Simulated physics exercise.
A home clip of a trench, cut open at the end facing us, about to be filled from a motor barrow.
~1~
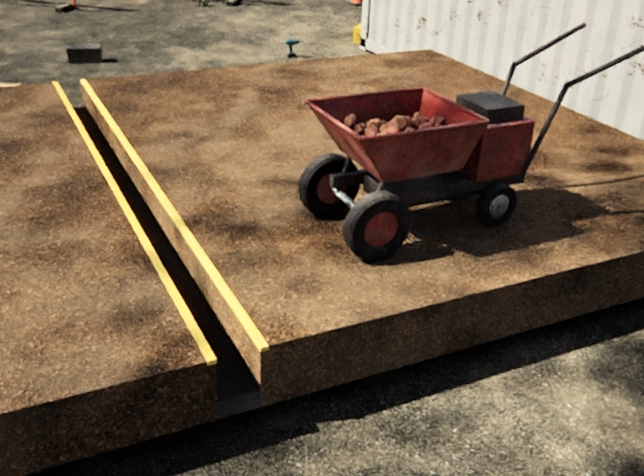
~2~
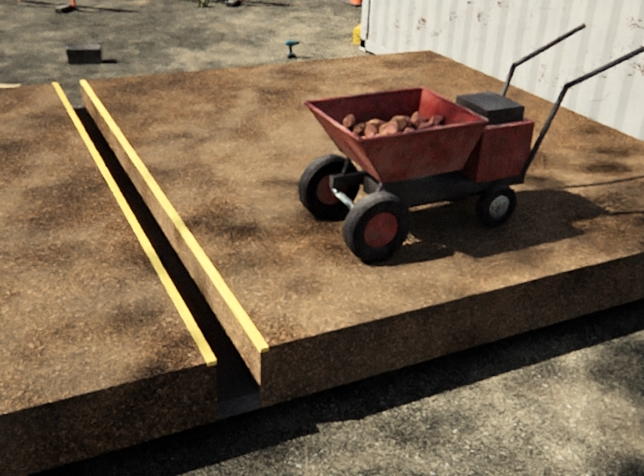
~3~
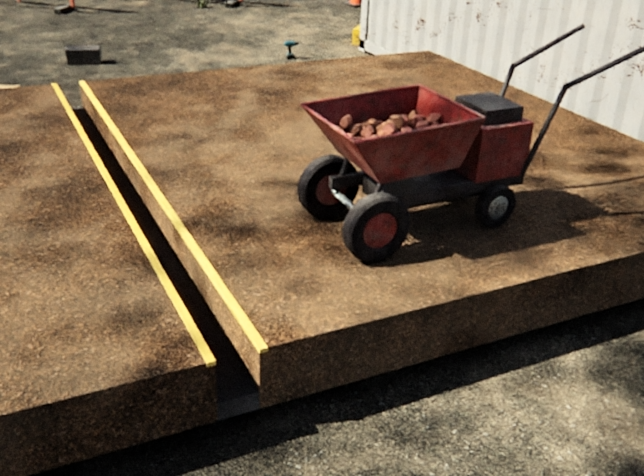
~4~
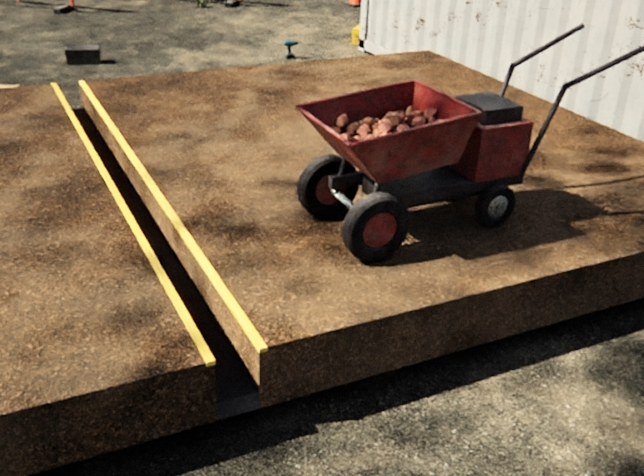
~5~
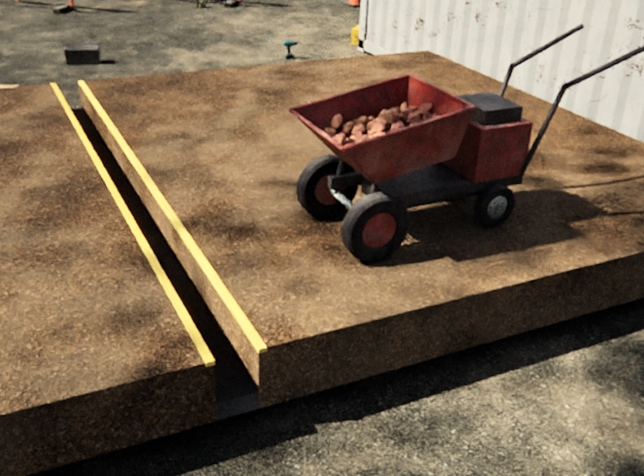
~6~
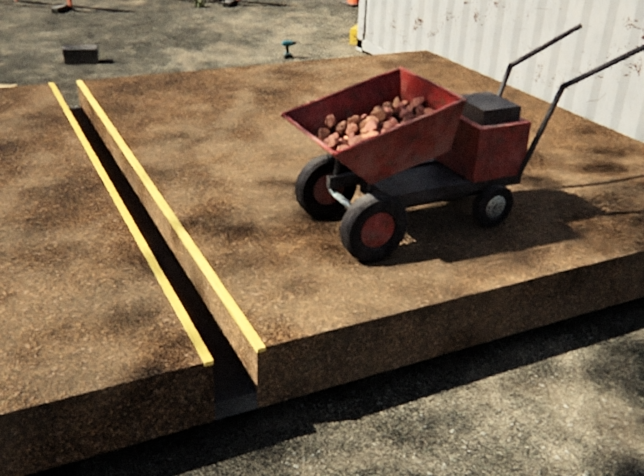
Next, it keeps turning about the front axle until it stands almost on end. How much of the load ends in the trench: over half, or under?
In the trench: Only the smaller part.
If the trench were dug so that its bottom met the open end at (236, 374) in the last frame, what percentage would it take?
Near 30 %.
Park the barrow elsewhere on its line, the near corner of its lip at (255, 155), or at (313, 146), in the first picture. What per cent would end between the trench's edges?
The first gives 0 %, the second 90 %.
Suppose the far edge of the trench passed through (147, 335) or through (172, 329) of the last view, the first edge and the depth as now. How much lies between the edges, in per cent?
Roughly 30 per cent, and 30 per cent.
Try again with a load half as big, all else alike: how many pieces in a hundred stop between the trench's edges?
Some 20 per cent.
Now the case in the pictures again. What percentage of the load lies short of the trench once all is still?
Close to 50 per cent.
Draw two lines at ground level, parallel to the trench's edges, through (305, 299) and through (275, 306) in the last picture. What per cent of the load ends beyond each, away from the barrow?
In turn 70 and 50 in a hundred.
Just after the last frame, skip tipped steeply; every one in the skip.
A moment on, skip tipped right over; the larger part in the skip; about a tenth short of the trench.
Further on, skip tipped right over; roughly a third in the skip; roughly half short of the trench; roughly a quarter in or heaped over the trench; just a few beyond it.
When it is over, skip tipped right over; roughly a quarter in the skip; roughly half short of the trench; roughly a quarter in or heaped over the trench; just a few beyond it.
